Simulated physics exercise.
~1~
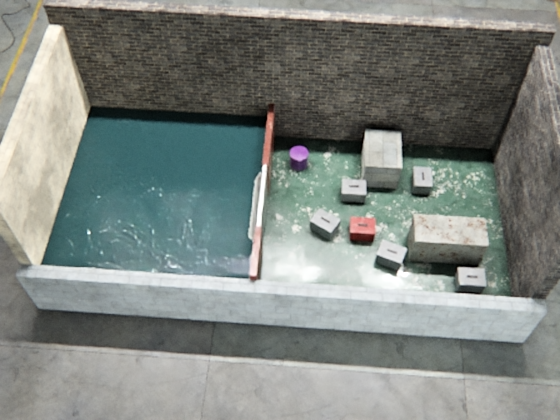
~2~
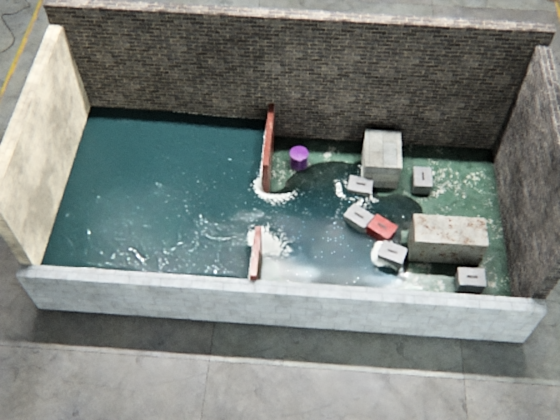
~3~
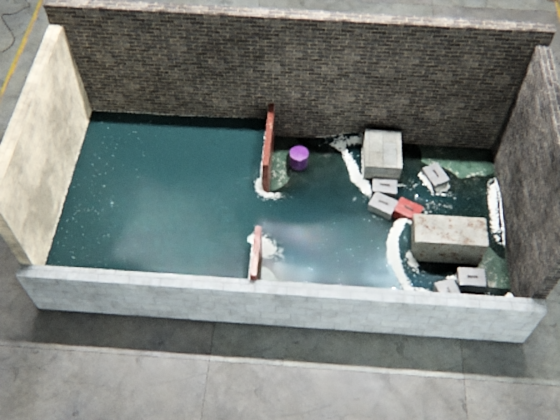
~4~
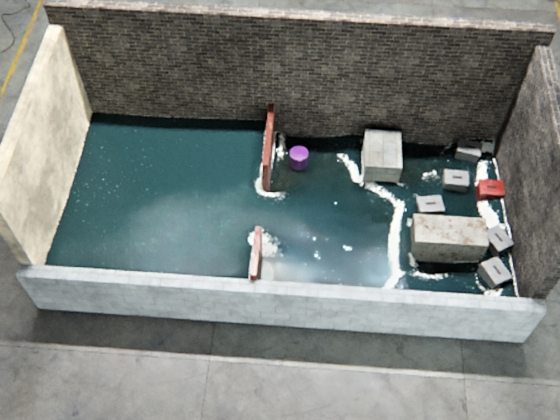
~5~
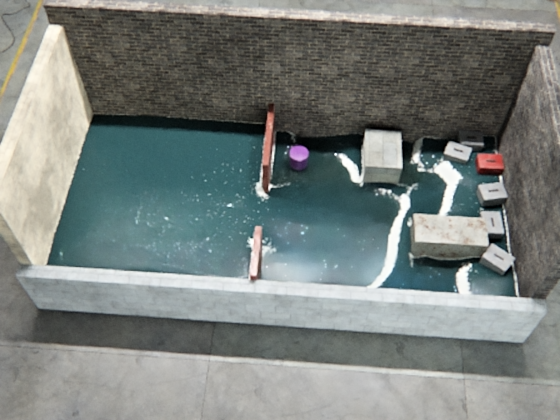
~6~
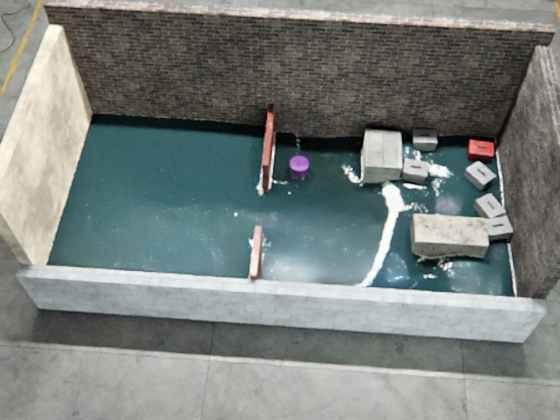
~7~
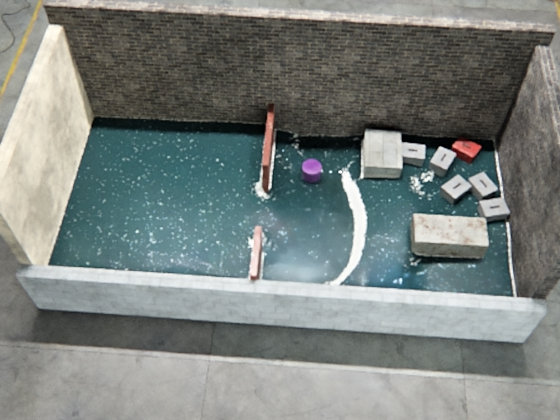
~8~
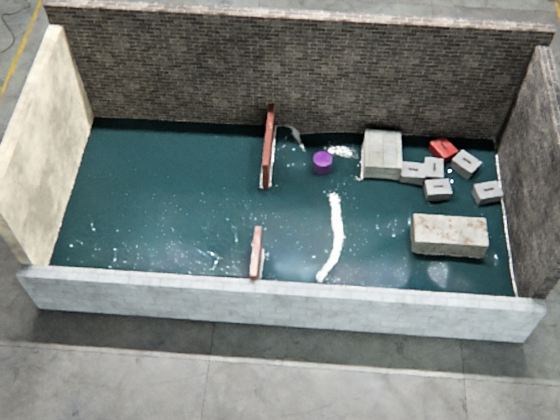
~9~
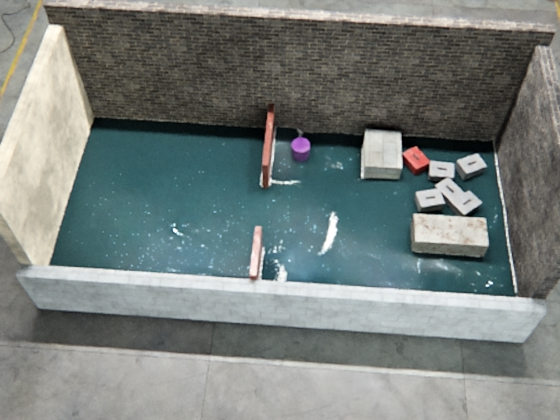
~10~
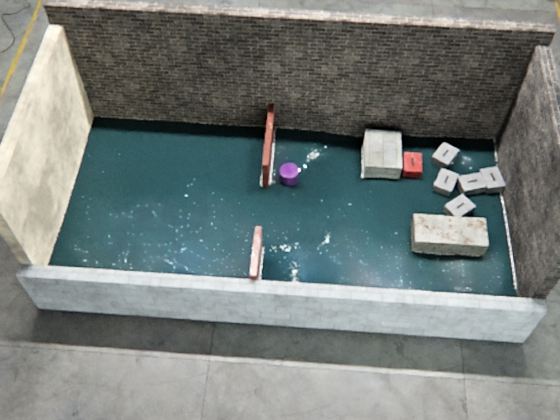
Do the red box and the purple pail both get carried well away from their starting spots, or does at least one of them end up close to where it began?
At least one ends up close to where it began. The red box is carried well away, while the purple pail shifts only a short way.
